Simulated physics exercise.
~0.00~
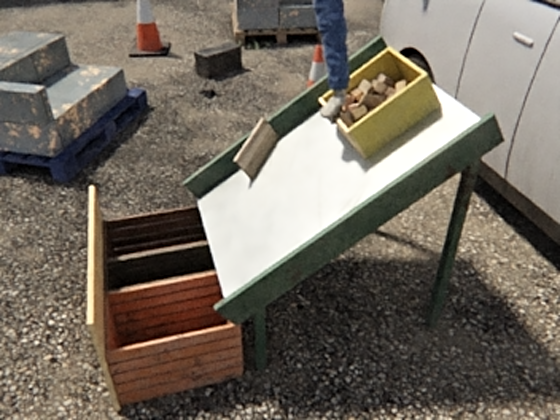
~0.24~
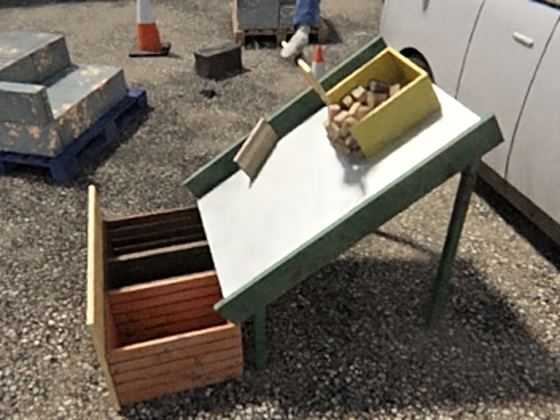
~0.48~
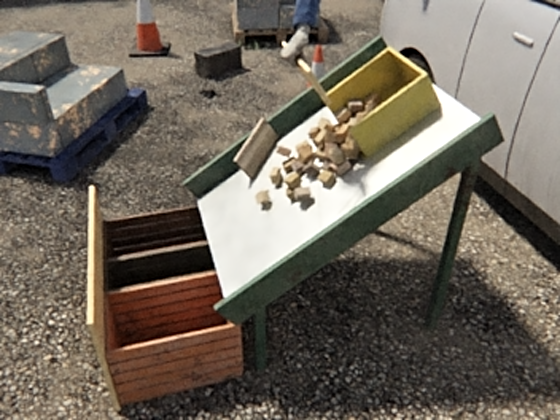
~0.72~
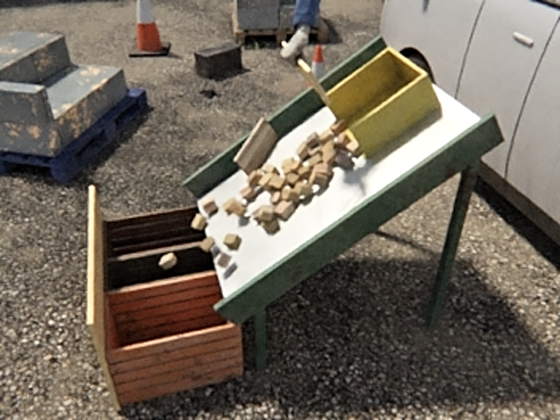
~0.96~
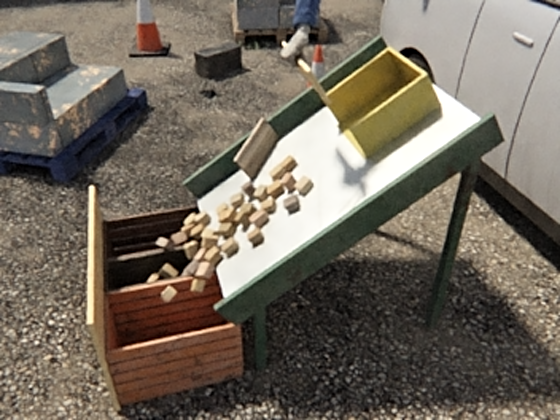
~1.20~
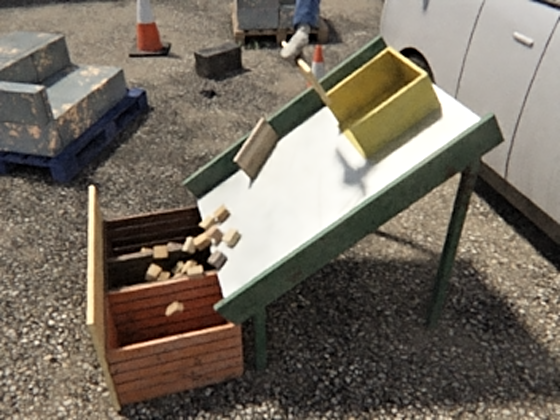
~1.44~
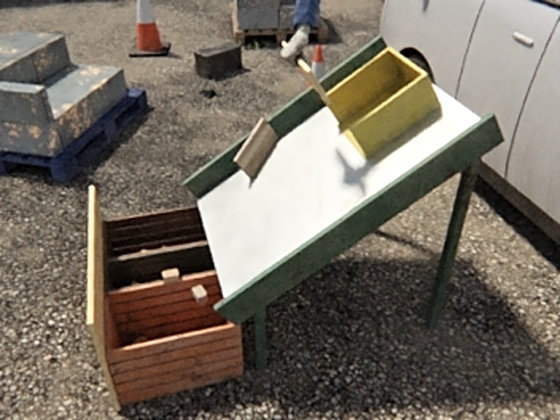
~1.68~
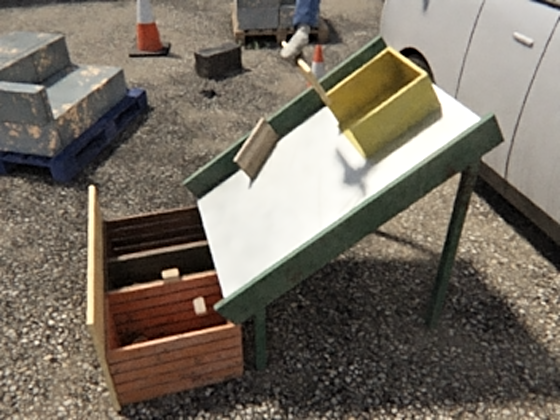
At first, small wooden blocks sit in a yellow pen at the top of a white, green-edged ramp, with a blue-sleeved arm reaching down beside it. The arm draws away, and the blocks start spilling out of the pen's open lower side. They spread as they tumble down to the left, past a small angled board. The leading ones drop off the bottom edge, and the rest follow in a loose cluster toward the three bins, many landing in the dark middle one. Finally the pen and ramp are empty, with only a couple of pale blocks still showing in the bins.
